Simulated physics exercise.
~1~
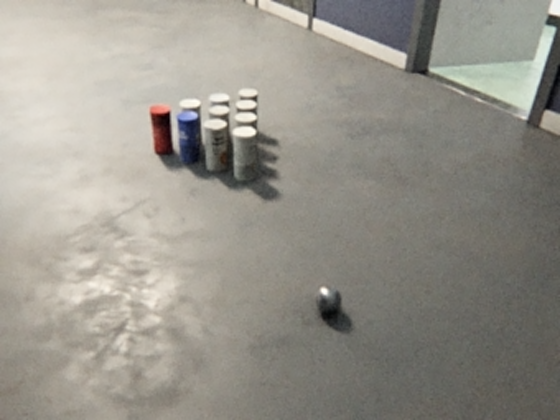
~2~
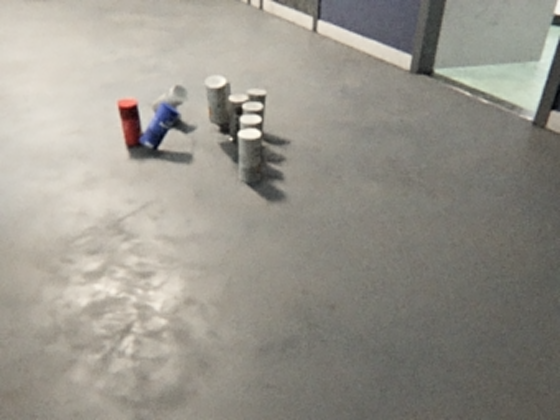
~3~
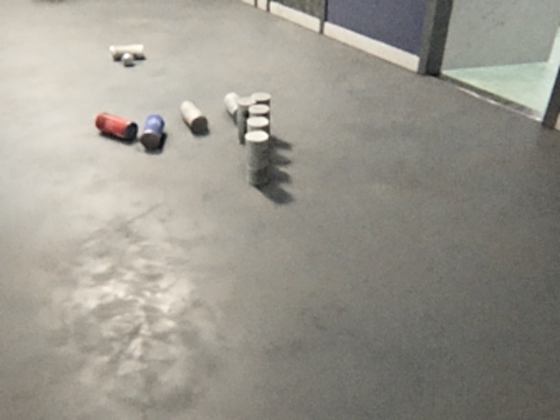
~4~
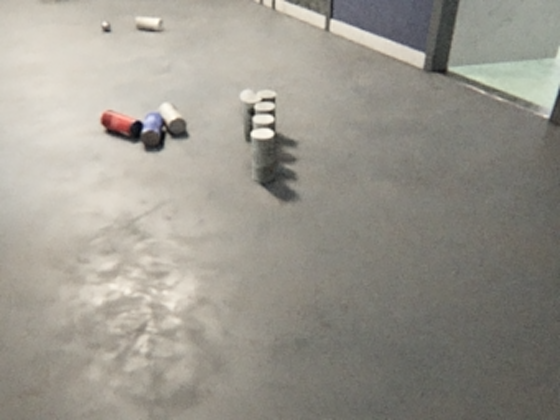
At first, a group of upright canisters stands close together on a smooth grey floor, one red, one blue and the rest pale, while a steel ball sits in front of them to the right. The ball rolls up and to the left into the group, and the blue canister and some pale ones tip. Next the red and blue canisters drop onto their sides, and a pale one travels toward the back near the ball. Finally the ball rolls farther away, leaving five canisters lying flat and a tight cluster of pale ones still standing.
